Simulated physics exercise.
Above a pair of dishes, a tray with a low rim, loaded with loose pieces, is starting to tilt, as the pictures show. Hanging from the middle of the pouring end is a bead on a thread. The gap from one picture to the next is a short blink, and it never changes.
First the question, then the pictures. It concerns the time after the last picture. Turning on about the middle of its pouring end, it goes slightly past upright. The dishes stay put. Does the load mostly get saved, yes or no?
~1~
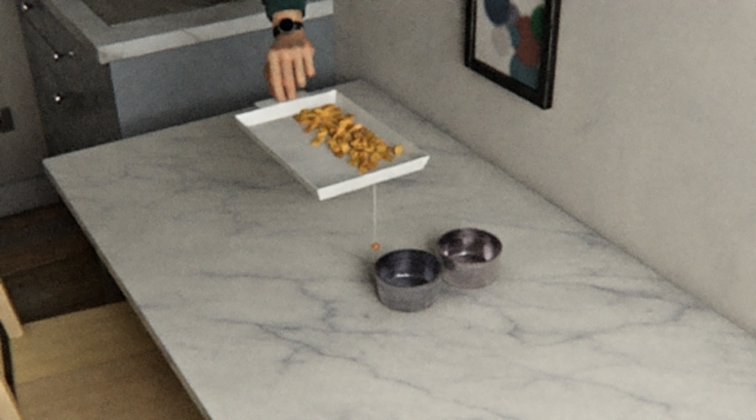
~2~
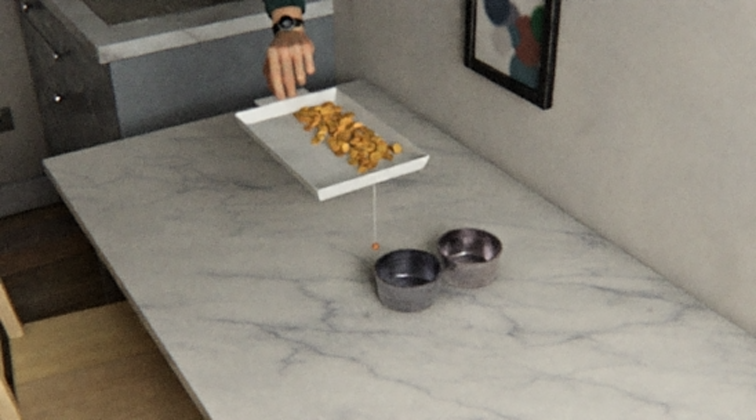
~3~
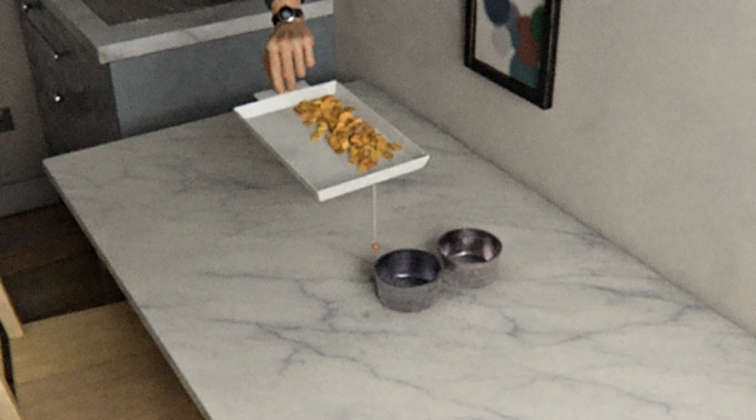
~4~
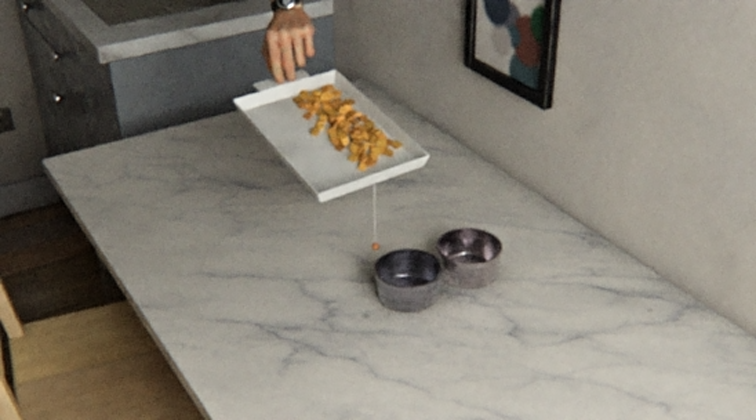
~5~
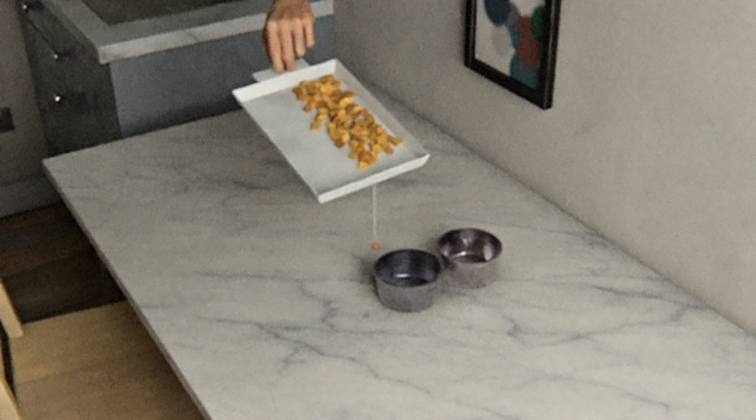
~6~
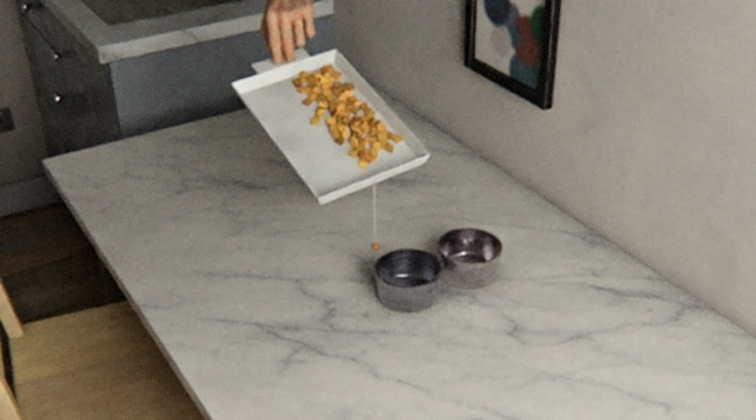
No, less than half is saved.
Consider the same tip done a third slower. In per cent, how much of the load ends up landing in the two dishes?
It would come out near 10 per cent.
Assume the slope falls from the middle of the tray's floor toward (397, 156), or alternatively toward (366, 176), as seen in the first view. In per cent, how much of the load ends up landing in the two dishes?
First case around 0 per cent, second case 70 per cent.
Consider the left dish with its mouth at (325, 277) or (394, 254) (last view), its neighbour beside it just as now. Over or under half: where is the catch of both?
Earlier try a majority share, later try a minority share.
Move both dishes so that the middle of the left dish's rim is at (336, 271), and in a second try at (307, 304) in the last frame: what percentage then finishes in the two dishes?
Around 70 % followed by around 60 %.
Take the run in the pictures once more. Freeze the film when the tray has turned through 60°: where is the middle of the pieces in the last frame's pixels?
Check around (345, 183) in the last picture.
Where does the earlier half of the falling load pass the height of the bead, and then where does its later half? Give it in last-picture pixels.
First around (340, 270), afterwards around (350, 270).
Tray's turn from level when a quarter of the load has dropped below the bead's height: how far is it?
95°.
Soon, tray tipped steeply; nearly all on the tray; a small part in the air.
A while on, tray tipped right over; about half on the tray; a stray few in the left dish; about a quarter outside both; about a quarter in the air.
Towards the end, tray tipped past a quarter turn; a small part in the left dish; most outside both.
Finally, tray tipped past a quarter turn; a small part in the left dish; none in the right dish; most outside both.
